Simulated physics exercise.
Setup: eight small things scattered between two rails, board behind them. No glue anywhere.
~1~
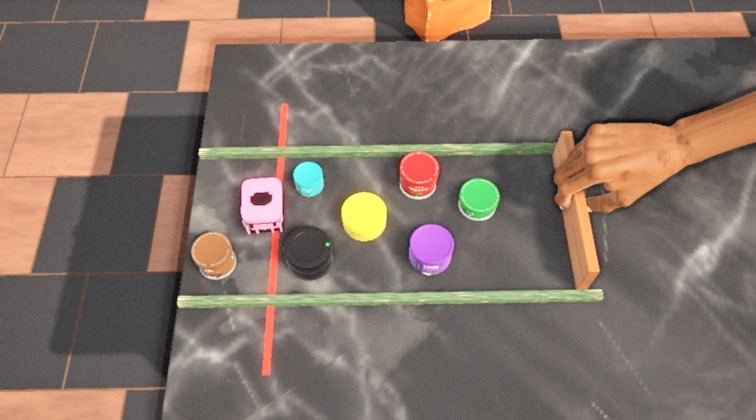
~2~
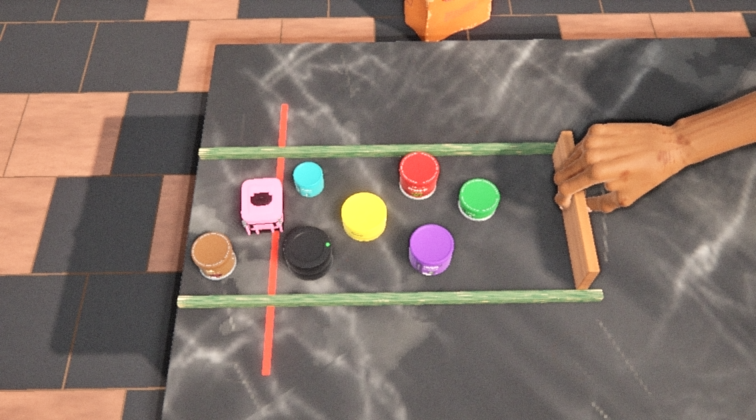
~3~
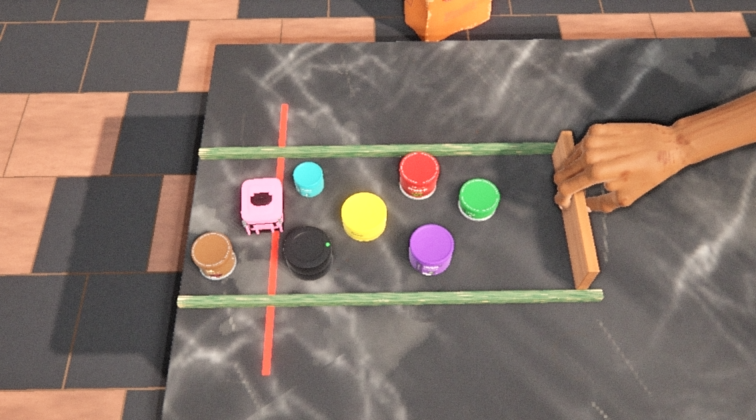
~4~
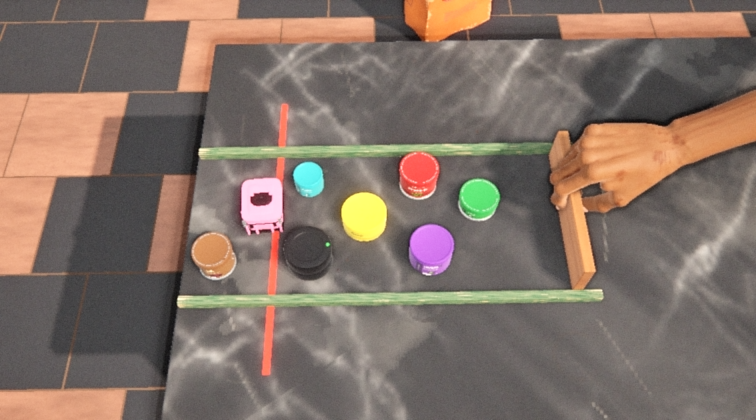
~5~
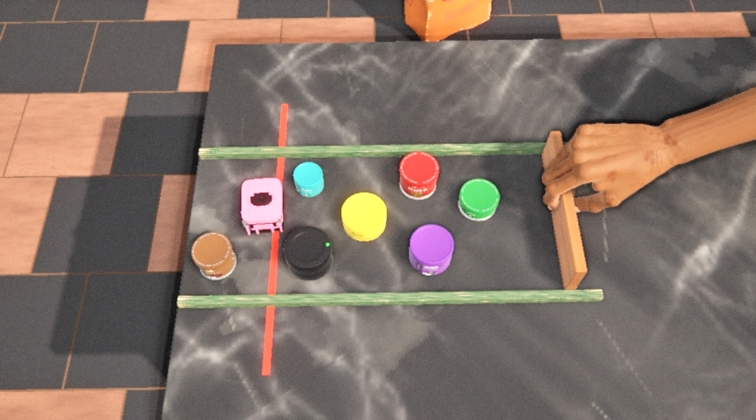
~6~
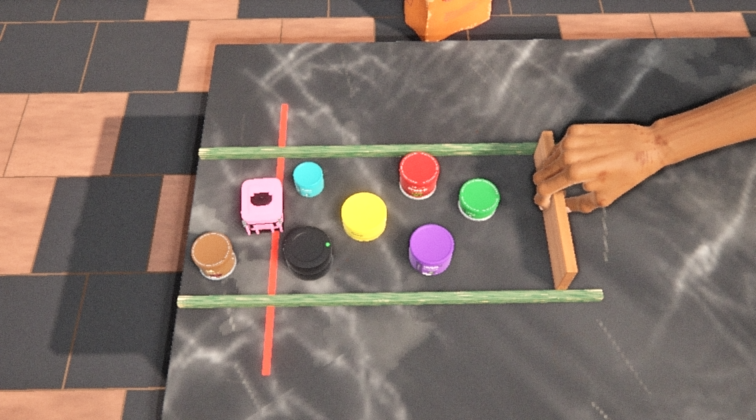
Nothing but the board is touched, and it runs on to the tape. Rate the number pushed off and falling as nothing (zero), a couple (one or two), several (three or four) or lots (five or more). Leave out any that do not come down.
It is a couple.
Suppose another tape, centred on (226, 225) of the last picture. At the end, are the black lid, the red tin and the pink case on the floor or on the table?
The black lid slips off, the red tin keeps its place and the pink case slips off.
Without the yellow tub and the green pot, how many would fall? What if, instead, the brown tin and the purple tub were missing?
Going first to second: 1 and 0.
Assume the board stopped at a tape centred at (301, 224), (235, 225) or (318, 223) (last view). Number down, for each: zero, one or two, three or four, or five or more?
One after another: Not one, five or over, no fall at all.
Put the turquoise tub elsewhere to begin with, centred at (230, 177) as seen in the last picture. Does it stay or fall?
The turquoise tub is kept.
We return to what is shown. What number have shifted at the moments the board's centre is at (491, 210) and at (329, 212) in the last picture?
The first count is 1, and then it's 7.
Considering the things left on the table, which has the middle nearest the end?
It's the pink case.
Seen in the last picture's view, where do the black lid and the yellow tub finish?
Around (208, 271), then around (224, 229).
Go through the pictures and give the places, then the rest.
Brown tin (215, 256); pink case (264, 206); turquoise tub (309, 180); board (574, 208); tape (276, 224), in the first picture.
Pink case (264, 206); green pot (478, 200), in the second picture.
Turquoise tub (309, 180); black lid (309, 254), in the third picture.
Brown tin (215, 256); red tin (419, 176), in the fourth picture.
Pink case (264, 206); purple tub (431, 250), in the fifth picture.
Brown tin (215, 256); pink case (264, 206); turquoise tub (309, 180); board (554, 209); tape (276, 224), in the sixth picture.
Soon after, none off yet; brown tin at rest near (215, 256); pink case at rest near (264, 206); turquoise tub at rest near (309, 180).
In the end, the number that fall off is one or two; gone, brown tin.
